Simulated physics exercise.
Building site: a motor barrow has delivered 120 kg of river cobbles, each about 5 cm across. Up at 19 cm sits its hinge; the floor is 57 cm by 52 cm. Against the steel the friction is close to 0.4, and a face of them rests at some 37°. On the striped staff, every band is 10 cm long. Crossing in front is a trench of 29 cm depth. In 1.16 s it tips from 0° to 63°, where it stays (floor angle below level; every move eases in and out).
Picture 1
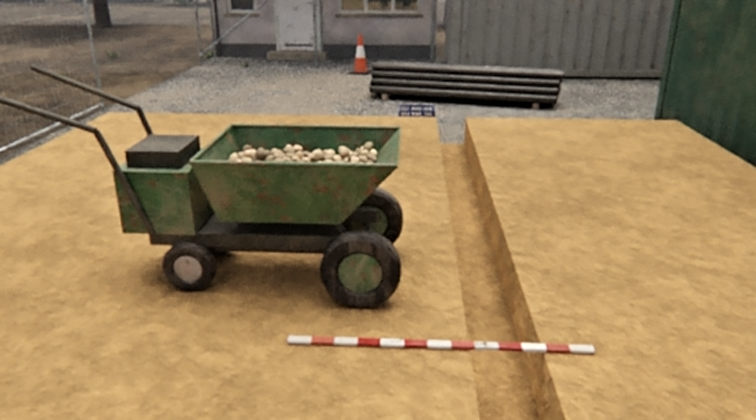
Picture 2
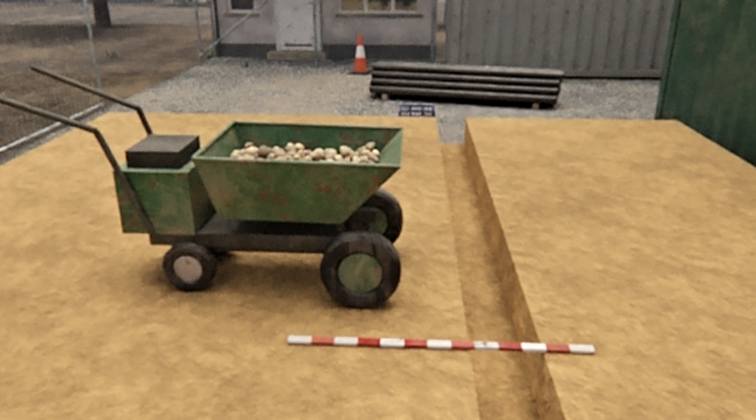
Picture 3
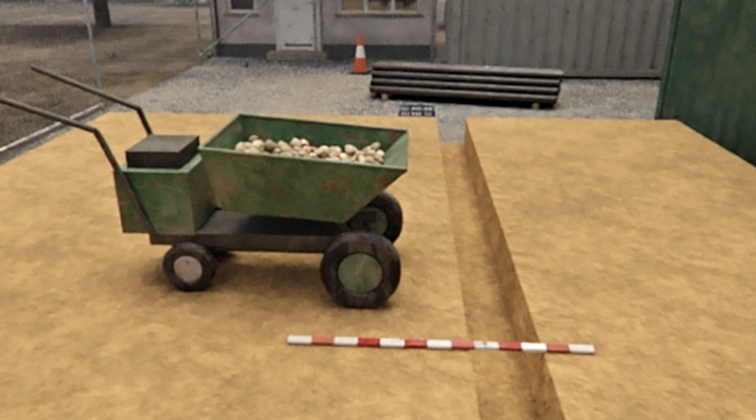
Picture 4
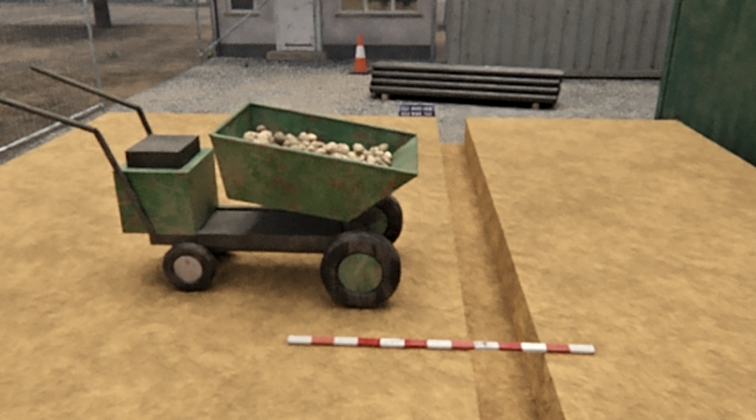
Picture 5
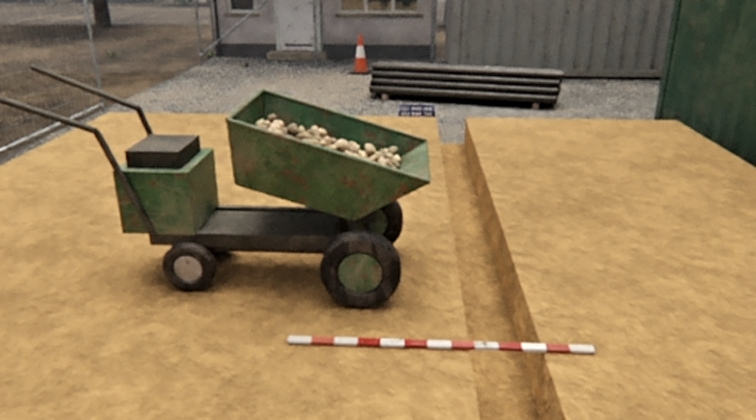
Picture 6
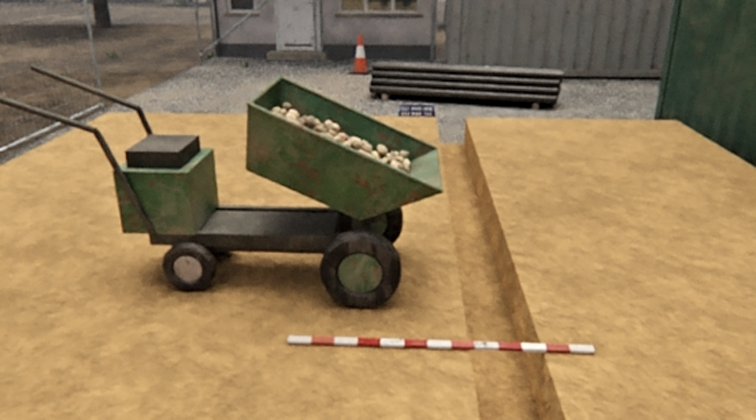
A green motor barrow loaded with pale cobbles stood still on sandy ground beside a narrow trench, and its skip slowly tilted forward to the right, its back end rising well above the frame.
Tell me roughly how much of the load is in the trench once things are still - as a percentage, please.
I would put it at 74 %.
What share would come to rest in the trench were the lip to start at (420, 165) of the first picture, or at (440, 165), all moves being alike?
Some 50 and some 35 per cent, in that order.
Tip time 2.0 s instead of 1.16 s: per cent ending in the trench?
Expected share: Around 85%.
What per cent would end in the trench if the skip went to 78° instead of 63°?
Roughly 70 per cent would end in the trench.
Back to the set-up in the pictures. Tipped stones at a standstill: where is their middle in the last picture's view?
The stones end up centred near (501, 306).
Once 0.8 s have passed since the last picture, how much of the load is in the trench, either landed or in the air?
I'd say near 15 per cent at that time.
Then, 0.4 s after the last picture the floor is at 53°, 100 % in the skip; the foremost stones are at (450, 203).
Then, 0.8 s after the last picture the floor is at 63°, 82 % in the skip, 17 % in the trench, 1 % past the trench; the foremost stones are at (527, 272).
Then, 1.1 s after the last picture the floor is at 63°, 42 % in the skip, 34 % in the trench, 24 % past the trench; the foremost stones are at (631, 296).
Then, 3.1 s after the last picture the floor is at 63°, 0 % in the skip, 74 % in the trench, 26 % past the trench; the foremost stones are at (729, 305).
